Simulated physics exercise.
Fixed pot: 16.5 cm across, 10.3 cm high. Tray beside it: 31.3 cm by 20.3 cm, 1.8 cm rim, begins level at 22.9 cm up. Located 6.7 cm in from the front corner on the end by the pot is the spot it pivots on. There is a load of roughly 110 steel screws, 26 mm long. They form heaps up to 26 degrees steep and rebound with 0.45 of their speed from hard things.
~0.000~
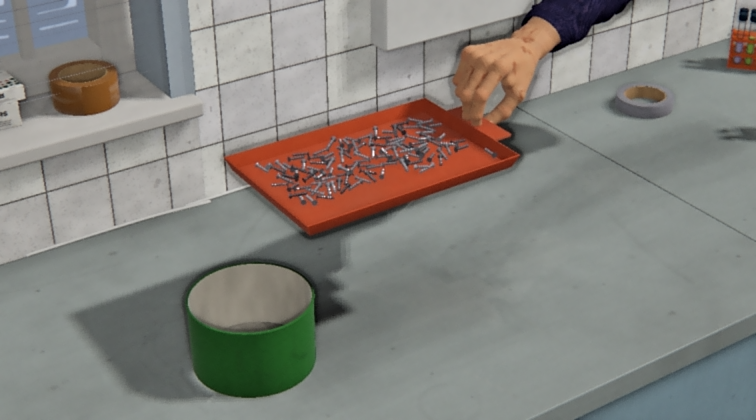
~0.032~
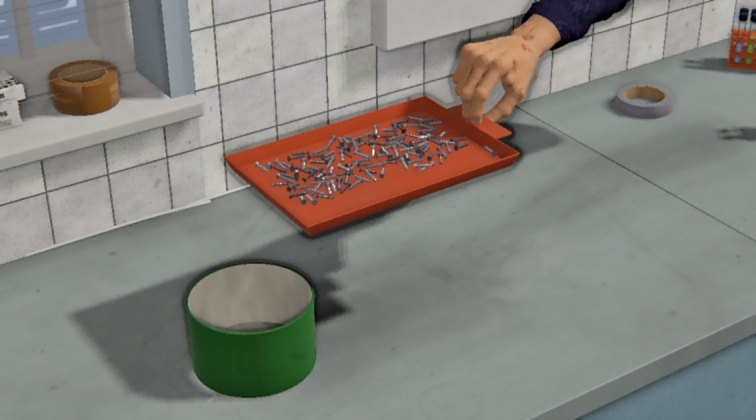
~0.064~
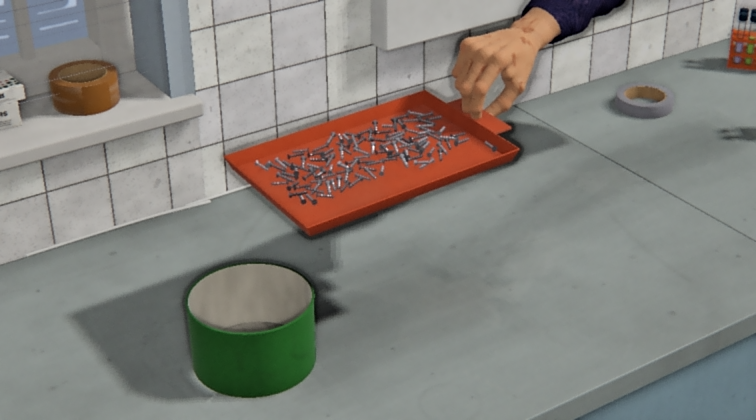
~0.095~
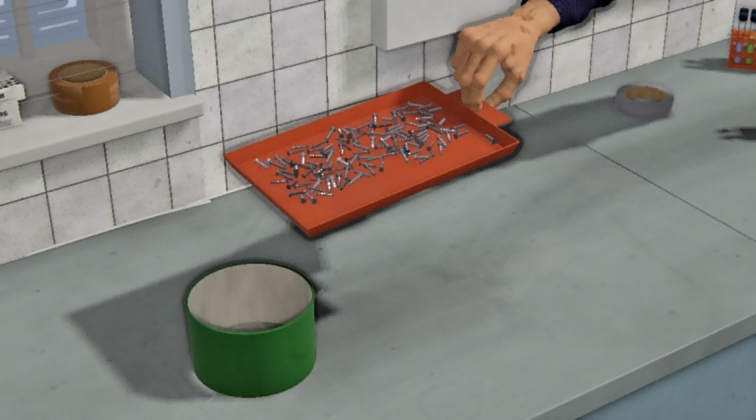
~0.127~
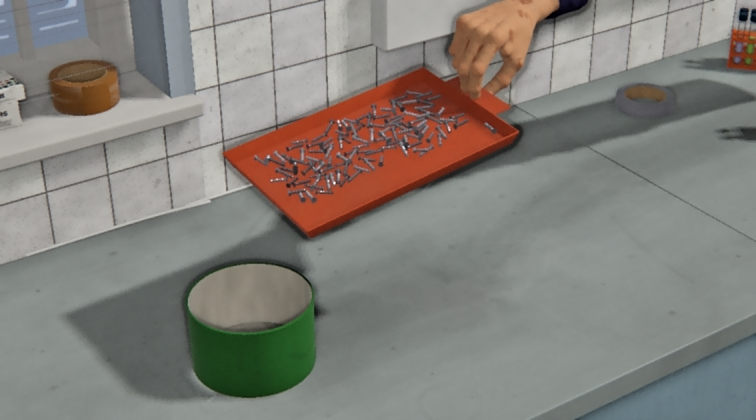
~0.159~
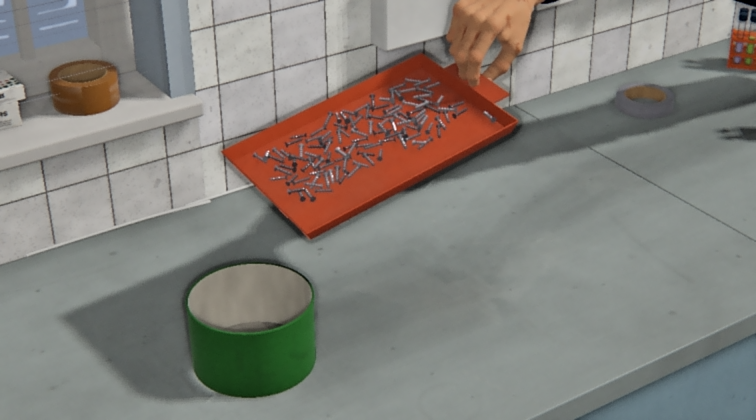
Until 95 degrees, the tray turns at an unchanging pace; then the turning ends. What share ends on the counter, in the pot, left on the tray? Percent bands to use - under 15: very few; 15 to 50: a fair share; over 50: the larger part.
Counter - the larger part, pot - a fair share, left on the tray - very few.
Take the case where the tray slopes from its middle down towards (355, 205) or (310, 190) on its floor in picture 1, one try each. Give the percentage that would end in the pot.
First try: Around 0 percent; second try: Around 55 percent.
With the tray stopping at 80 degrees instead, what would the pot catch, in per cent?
I'd put it at close to 30 per cent.
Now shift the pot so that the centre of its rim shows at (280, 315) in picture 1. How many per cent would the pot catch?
Roughly 80 per cent.
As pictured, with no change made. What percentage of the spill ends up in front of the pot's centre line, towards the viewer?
About 100 percent of the spill.
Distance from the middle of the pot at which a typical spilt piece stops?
Roughly 18 cm from the centre.
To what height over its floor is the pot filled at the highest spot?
Roughly 1.5 centimetres.
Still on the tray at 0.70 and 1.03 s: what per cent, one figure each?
Sequence: 30; 0.
Then, at 0.48 s, tilt 53 degrees; the tray holds 100 %, the pot 0 %.
After 0.70 s, tilt 80 degrees; the tray holds 30 %, the pot 5 %.
Then, at 1.03 s, tilt 95 degrees; the tray holds 0 %, the pot 25 %.
At rest (2.3 s), counter 75 %, pot 25 %, tray 0 %.
